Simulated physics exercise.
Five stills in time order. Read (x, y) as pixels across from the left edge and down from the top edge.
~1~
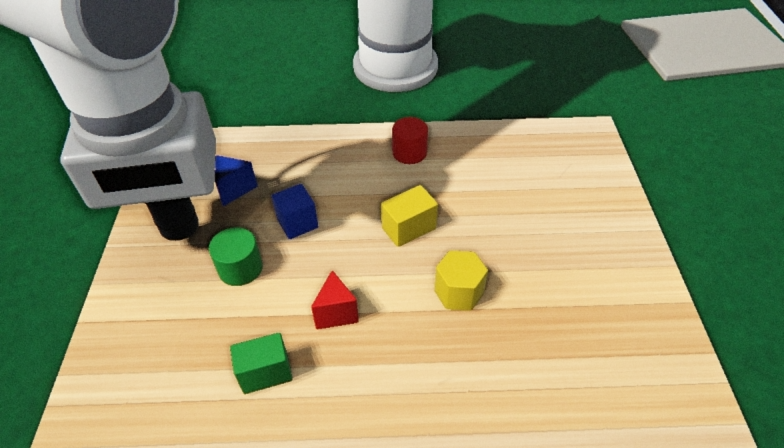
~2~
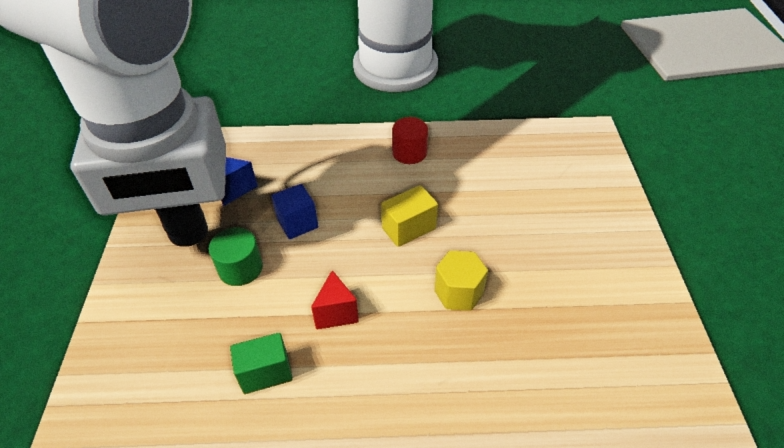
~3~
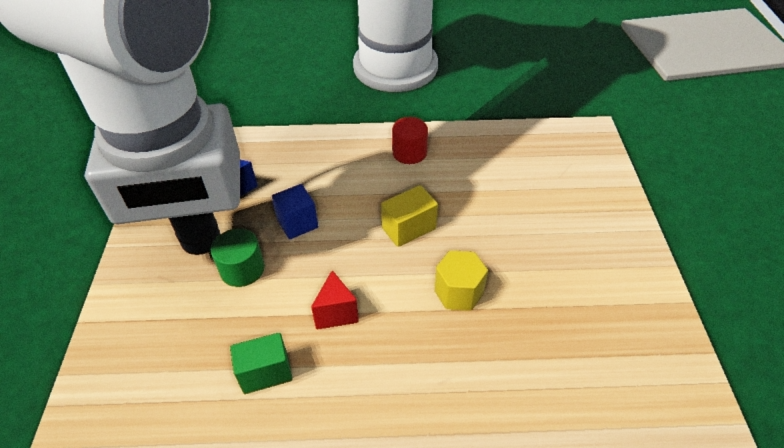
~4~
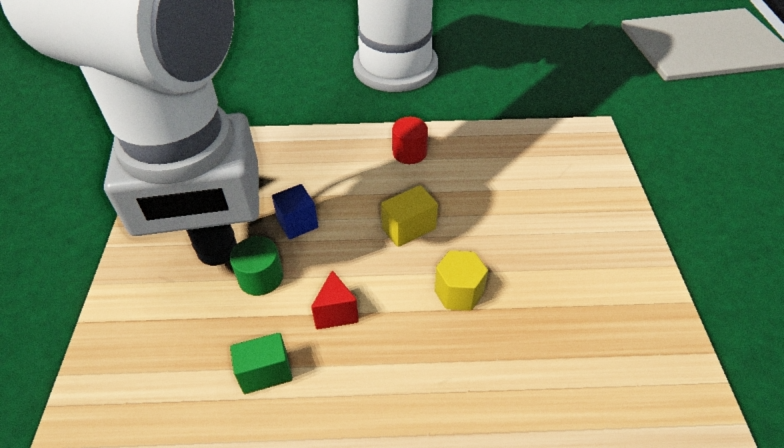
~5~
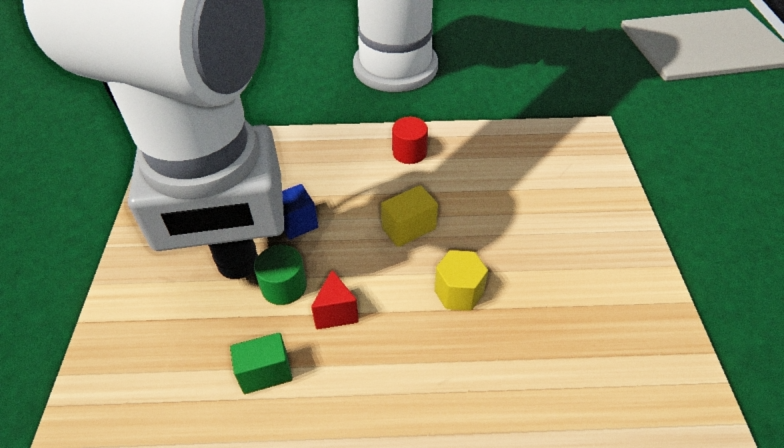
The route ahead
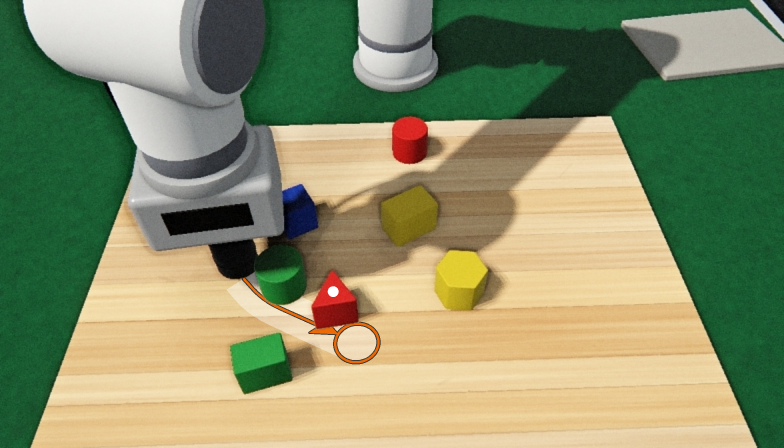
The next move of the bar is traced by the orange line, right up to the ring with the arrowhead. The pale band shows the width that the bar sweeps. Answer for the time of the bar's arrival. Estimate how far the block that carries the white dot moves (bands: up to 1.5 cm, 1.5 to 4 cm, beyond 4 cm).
Answer: More than 4 cm.
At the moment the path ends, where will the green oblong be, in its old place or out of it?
Still in place.
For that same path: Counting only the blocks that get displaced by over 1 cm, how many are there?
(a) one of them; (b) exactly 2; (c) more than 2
The correct letter is b.
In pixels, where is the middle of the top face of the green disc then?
At pixel (358, 276).
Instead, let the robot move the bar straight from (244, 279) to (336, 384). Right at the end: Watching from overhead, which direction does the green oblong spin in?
Viewed from the top, it goes clockwise.
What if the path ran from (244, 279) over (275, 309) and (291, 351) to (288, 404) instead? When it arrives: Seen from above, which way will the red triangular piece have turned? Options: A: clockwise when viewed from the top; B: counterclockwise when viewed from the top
A
The drawn path runs from (244, 279) by way of (293, 314) to (357, 343); the dot is on the red triangular piece.
On the path given first. One third of the way, bar at (270, 291); green disc at (313, 273); red triangular piece at (342, 293), turned 25° clockwise.
Two thirds of the way, bar at (311, 309); green disc at (346, 274); red triangular piece at (365, 301), turned 40° clockwise.
At the end, bar at (355, 329); green oblong not moved; green disc at (358, 276); red triangular piece at (401, 305).
